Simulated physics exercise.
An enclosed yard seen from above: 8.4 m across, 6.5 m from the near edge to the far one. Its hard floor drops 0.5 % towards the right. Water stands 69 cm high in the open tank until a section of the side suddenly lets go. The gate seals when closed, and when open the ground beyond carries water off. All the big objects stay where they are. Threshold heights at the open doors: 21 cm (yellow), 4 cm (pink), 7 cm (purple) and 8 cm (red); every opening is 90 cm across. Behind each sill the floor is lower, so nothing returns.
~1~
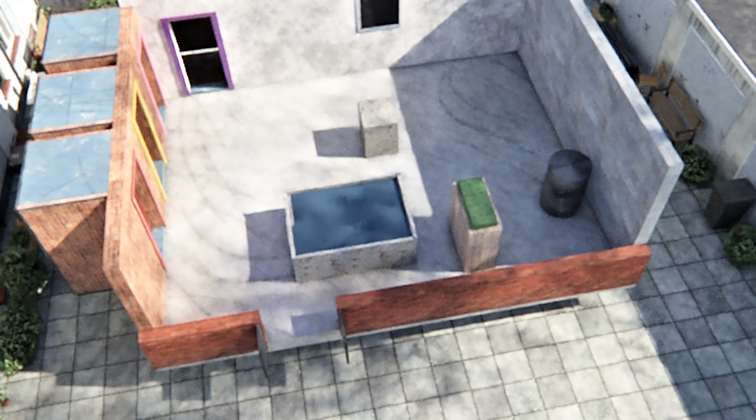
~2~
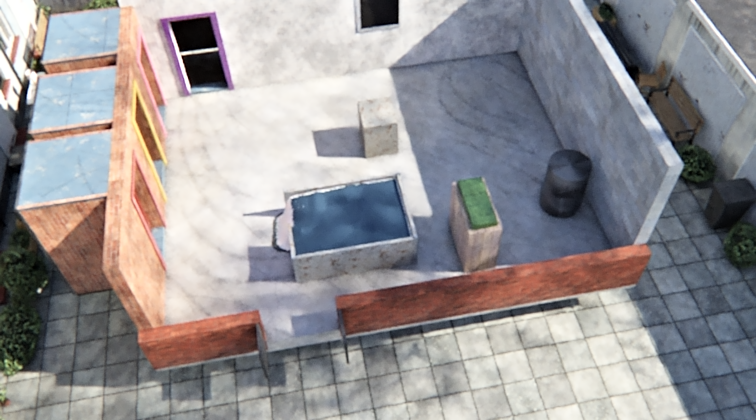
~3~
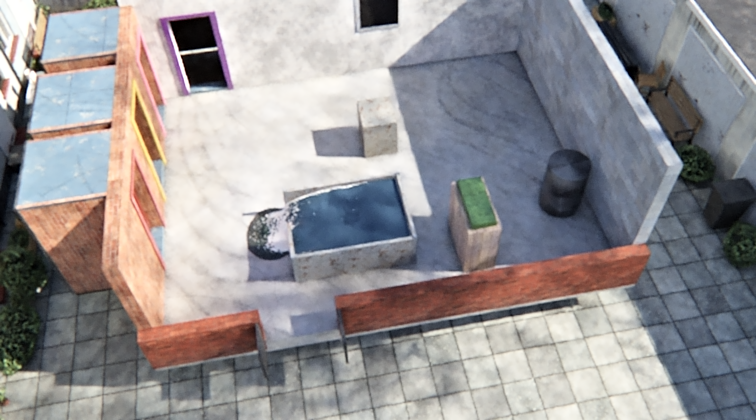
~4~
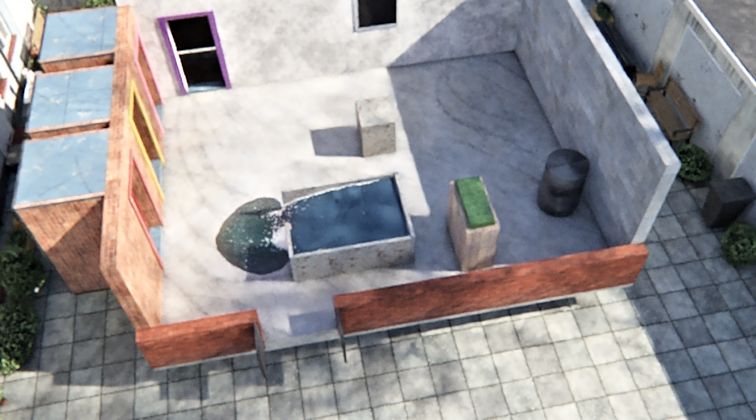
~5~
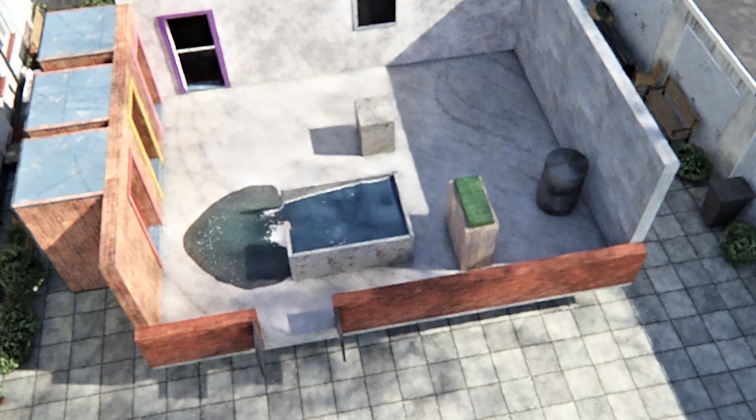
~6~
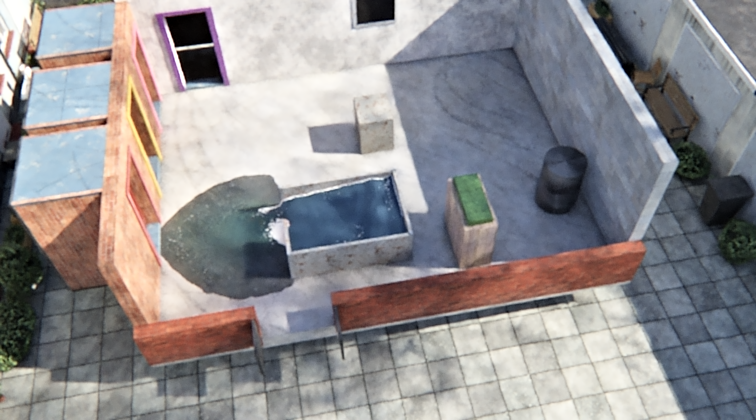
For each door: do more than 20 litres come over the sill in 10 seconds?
Within that time: At the yellow door it stays under the limit; at the pink door it passes the limit; at the purple door it goes over the limit; at the red door it passes the limit.
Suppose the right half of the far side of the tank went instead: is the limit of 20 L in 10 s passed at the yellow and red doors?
Against that limit: Yellow not over, red under.
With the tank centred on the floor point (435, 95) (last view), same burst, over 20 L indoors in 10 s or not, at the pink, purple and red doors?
Against that limit: Pink over, purple not over, red not over.
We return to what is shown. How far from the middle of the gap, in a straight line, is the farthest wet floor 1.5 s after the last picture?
About 5.0 m.
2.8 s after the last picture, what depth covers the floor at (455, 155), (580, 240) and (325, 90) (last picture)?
In that order: 0, 0 and 0 cm.
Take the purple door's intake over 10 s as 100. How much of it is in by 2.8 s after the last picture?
Some 20 per cent by then.
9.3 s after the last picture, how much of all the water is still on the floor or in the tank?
Roughly 78 in a hundred.
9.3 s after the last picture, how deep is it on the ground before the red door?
About 7.5 cm.
Then, 0.7 s after the last picture water covers 15 % of the floor and is deepest (38 cm) near (282, 224); yellow door 16 cm at the sill, 0 L in, pink door not reached, purple door not reached, red door 14 cm at the sill, 46 L in.
Then, 1.5 s after the last picture water covers 20 % of the floor and is deepest (32 cm) near (161, 343); yellow door 17 cm at the sill, 0 L in, pink door 6 cm at the sill, 0 L in, purple door not reached, red door 21 cm at the sill, 142 L in.
Then, 2.8 s after the last picture water covers 30 % of the floor and is deepest (24 cm) near (282, 224); yellow door 12 cm at the sill, 0 L in, pink door 6 cm at the sill, 3 L in, purple door 15 cm at the sill, 14 L in, red door 17 cm at the sill, 241 L in.
Then, 5.3 s after the last picture water covers 45 % of the floor and is deepest (16 cm) near (282, 224); yellow door 8 cm at the sill, 0 L in, pink door 7 cm at the sill, 24 L in, purple door 11 cm at the sill, 53 L in, red door 13 cm at the sill, 312 L in.
Then, 9.3 s after the last picture water covers 75 % of the floor and is deepest (9 cm) near (282, 224); yellow door 5 cm at the sill, 0 L in, pink door 6 cm at the sill, 50 L in, purple door 8 cm at the sill, 69 L in, red door 7 cm at the sill, 333 L in.
